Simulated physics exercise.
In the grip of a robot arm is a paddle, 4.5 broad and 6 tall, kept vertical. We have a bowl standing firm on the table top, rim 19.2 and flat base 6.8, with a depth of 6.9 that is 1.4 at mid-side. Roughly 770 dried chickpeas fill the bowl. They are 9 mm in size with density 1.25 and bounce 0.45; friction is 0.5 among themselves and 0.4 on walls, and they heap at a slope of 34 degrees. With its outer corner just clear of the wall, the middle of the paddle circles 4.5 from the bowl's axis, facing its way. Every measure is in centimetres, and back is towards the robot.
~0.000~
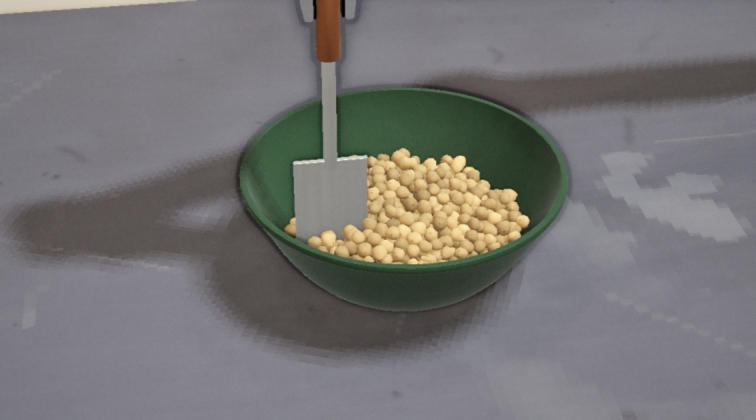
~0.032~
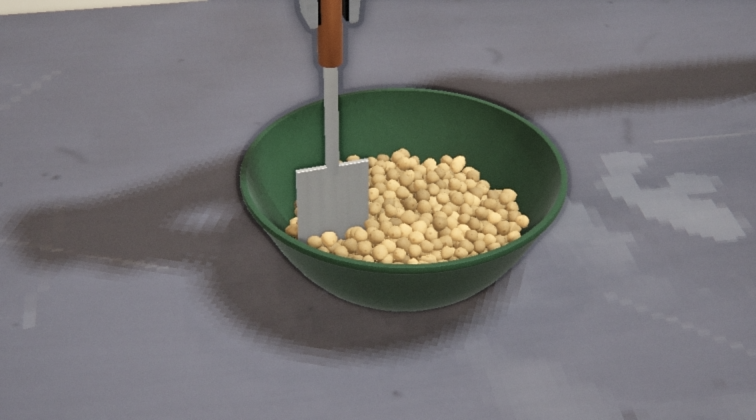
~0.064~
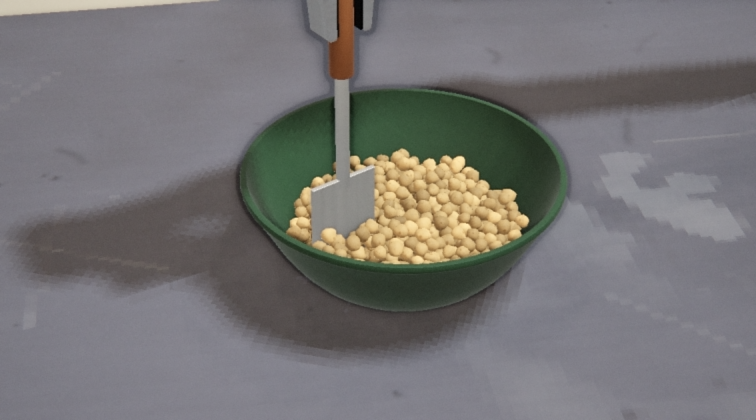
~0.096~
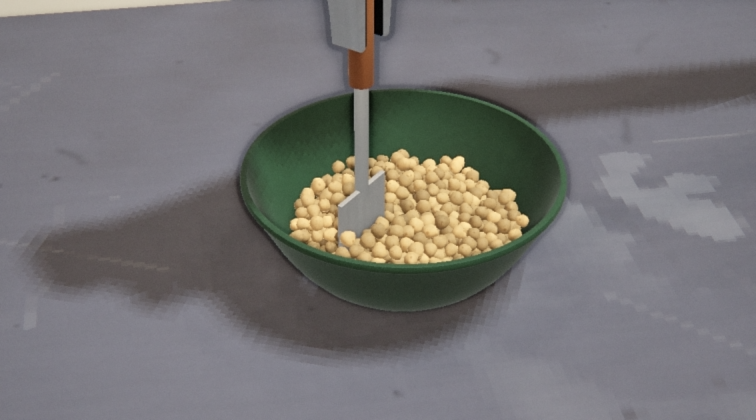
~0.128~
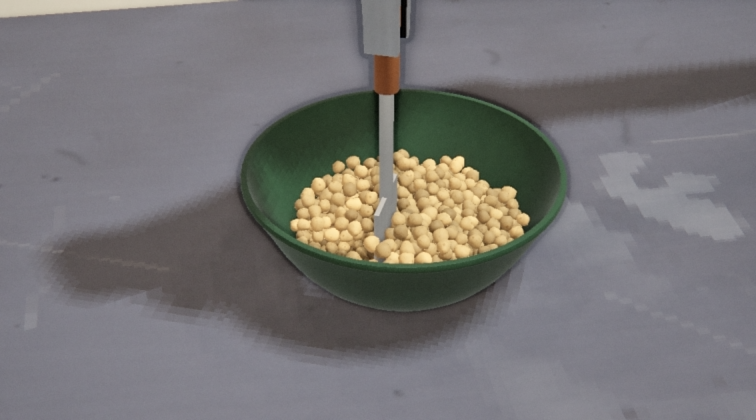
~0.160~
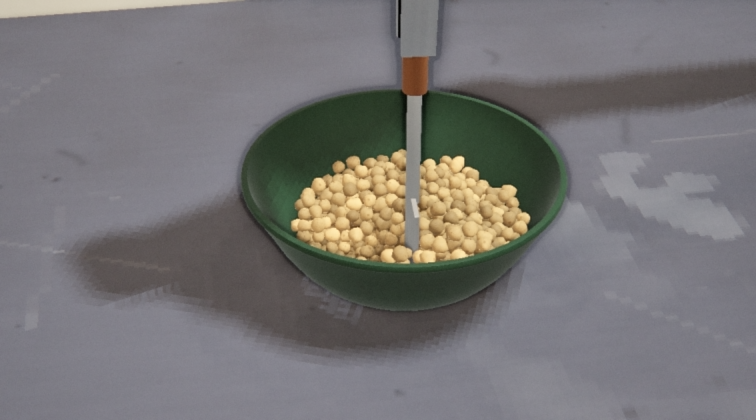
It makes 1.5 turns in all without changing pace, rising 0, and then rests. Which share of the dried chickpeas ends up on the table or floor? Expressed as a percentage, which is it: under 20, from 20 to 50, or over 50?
The percentage is under 20.
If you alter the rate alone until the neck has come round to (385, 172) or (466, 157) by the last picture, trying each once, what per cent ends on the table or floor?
Some 5 and 35 per cent respectively.
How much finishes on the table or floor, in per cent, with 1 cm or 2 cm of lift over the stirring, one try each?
Some 10 and 5 per cent.
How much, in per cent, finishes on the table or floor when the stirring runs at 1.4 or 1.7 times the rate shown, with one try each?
Around 30 percent on the first try and 40 percent on the second.
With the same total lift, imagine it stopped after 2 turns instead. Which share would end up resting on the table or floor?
Close to 20 in a hundred.
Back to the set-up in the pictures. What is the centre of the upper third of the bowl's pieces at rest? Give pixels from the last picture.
It is centred around (449, 173).
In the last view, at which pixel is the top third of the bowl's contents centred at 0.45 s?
About (371, 138) in the last picture.
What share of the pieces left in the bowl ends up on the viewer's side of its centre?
It comes to near 35 percent.
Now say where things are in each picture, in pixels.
The first picture shows the paddle neck at (330, 139), 0° round; upper third of the load around (409, 211), from x 290 to 520, top at y 155; 769 in the bowl.
The second picture shows the paddle neck at (332, 144), 8° round; upper third of the load around (407, 211), from x 290 to 520, top at y 155.
The third picture shows the paddle neck at (343, 156), 27° round; upper third of the load around (403, 215), from x 295 to 520, top at y 155.
The fourth picture shows the paddle neck at (362, 167), 47° round; upper third of the load around (406, 221), from x 295 to 520, top at y 155.
The fifth picture shows the paddle neck at (386, 172), 66° round; upper third of the load around (420, 224), from x 295 to 520, top at y 155.
The sixth picture shows the paddle neck at (413, 173), 86° round; upper third of the load around (439, 223), from x 295 to 525, top at y 155; 769 in the bowl.
After 0.45 s, 262° round, highest piece 10 above the table; 735 in the bowl, 20 on the table or floor, 14 in flight or on the tool.
After 0.74 s, 79° round, highest piece 8 above the table; 691 in the bowl, 72 on the table or floor, 6 in flight or on the tool.
After 1.08 s, 180° round, highest piece 8 above the table; 666 in the bowl, 103 on the table or floor.
After 1.78 s, 180° round, highest piece 7 above the table; 666 in the bowl, 103 on the table or floor.
In the end, 666 in the bowl, 103 on the table or floor. That is 13 % on the table or floor.
